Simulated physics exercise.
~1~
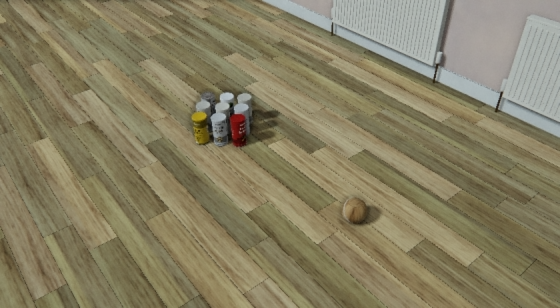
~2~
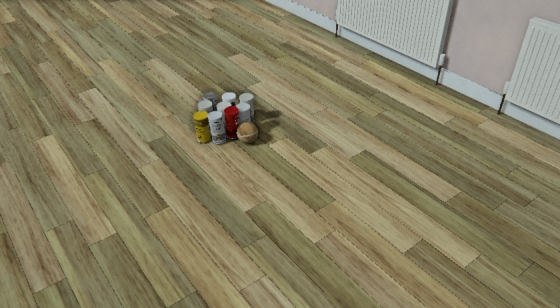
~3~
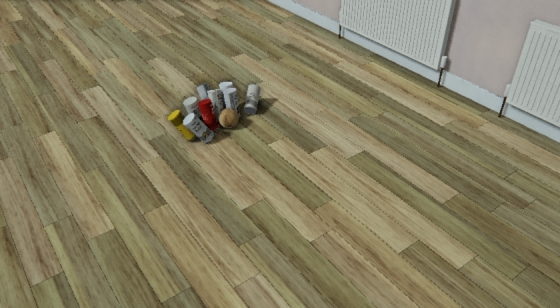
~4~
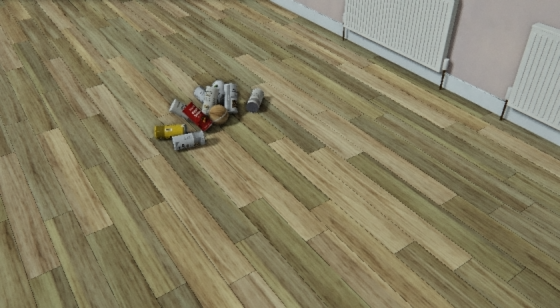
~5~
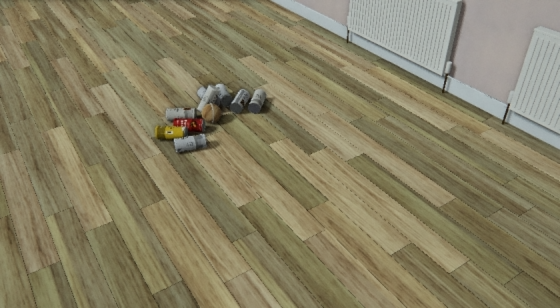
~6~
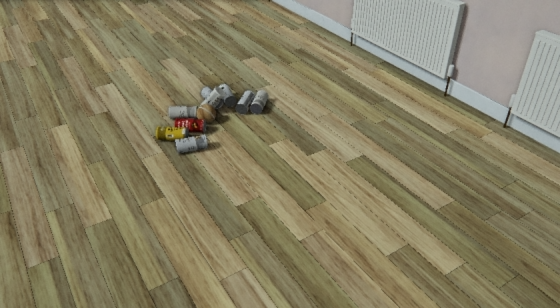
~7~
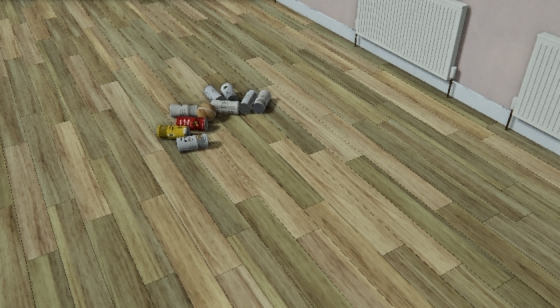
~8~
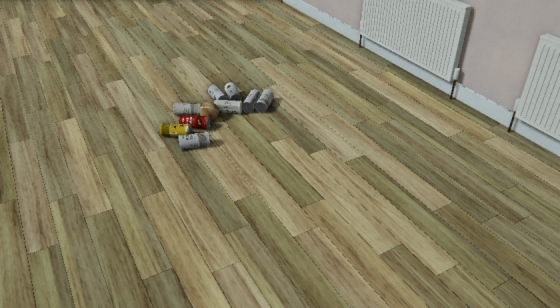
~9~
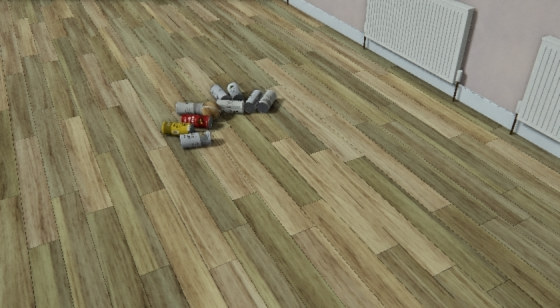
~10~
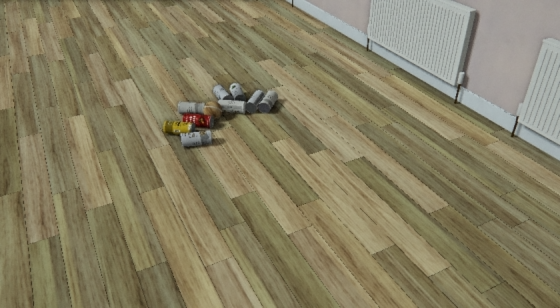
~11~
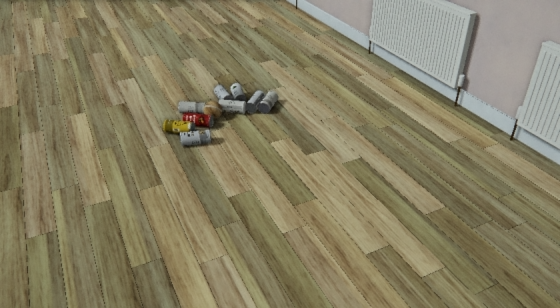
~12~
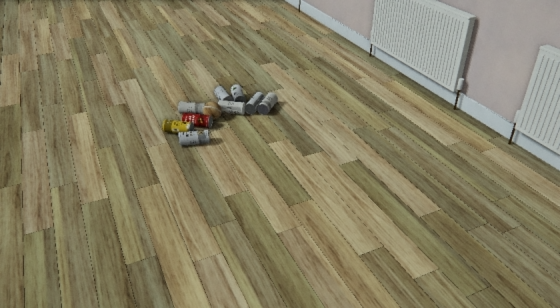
A wooden ball rolls left into the grouped canisters, toppling them all before everything settles.
